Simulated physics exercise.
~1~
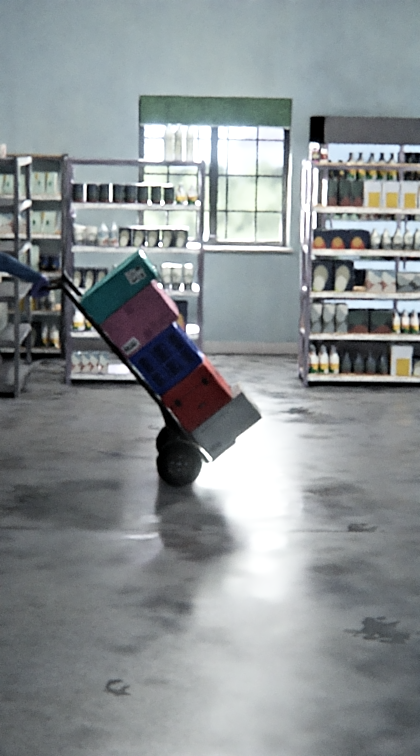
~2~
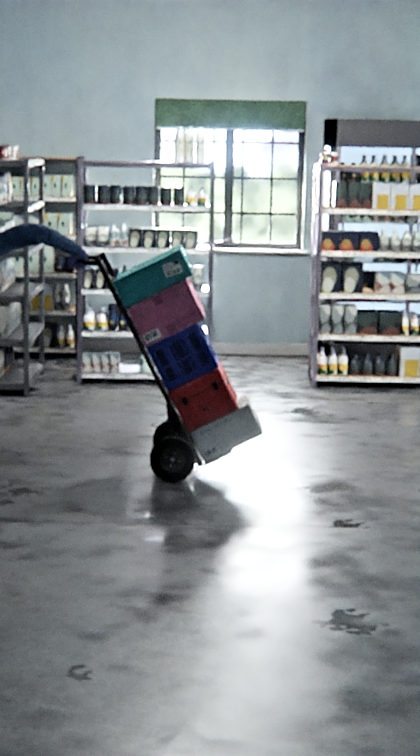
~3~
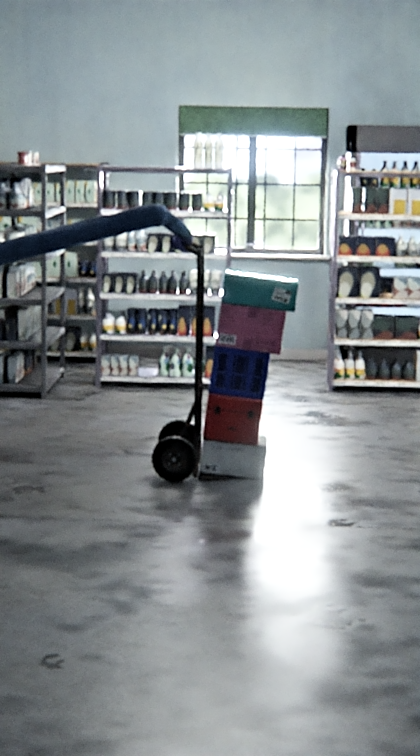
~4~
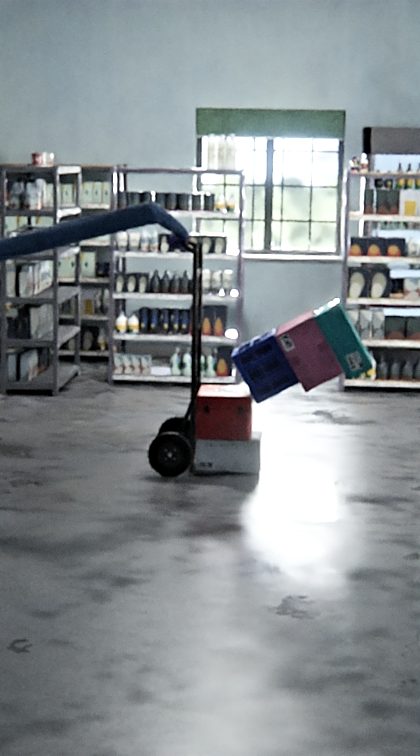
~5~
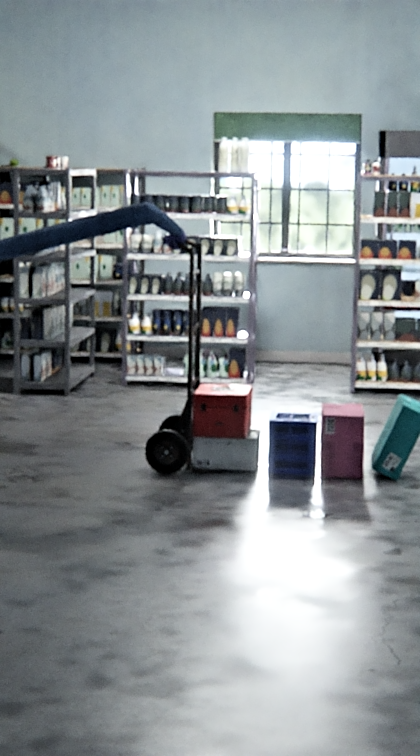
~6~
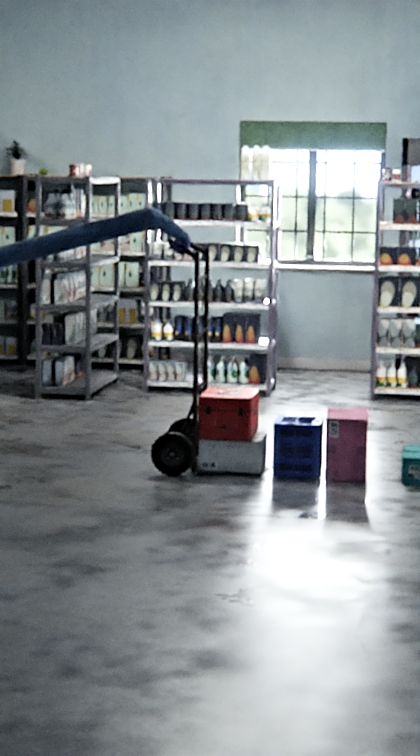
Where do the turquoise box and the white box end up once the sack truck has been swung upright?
The turquoise box topples off to the right and ends up on the floor away from the truck, while the white box keeps its place at the bottom of the truck, under the red toolbox.
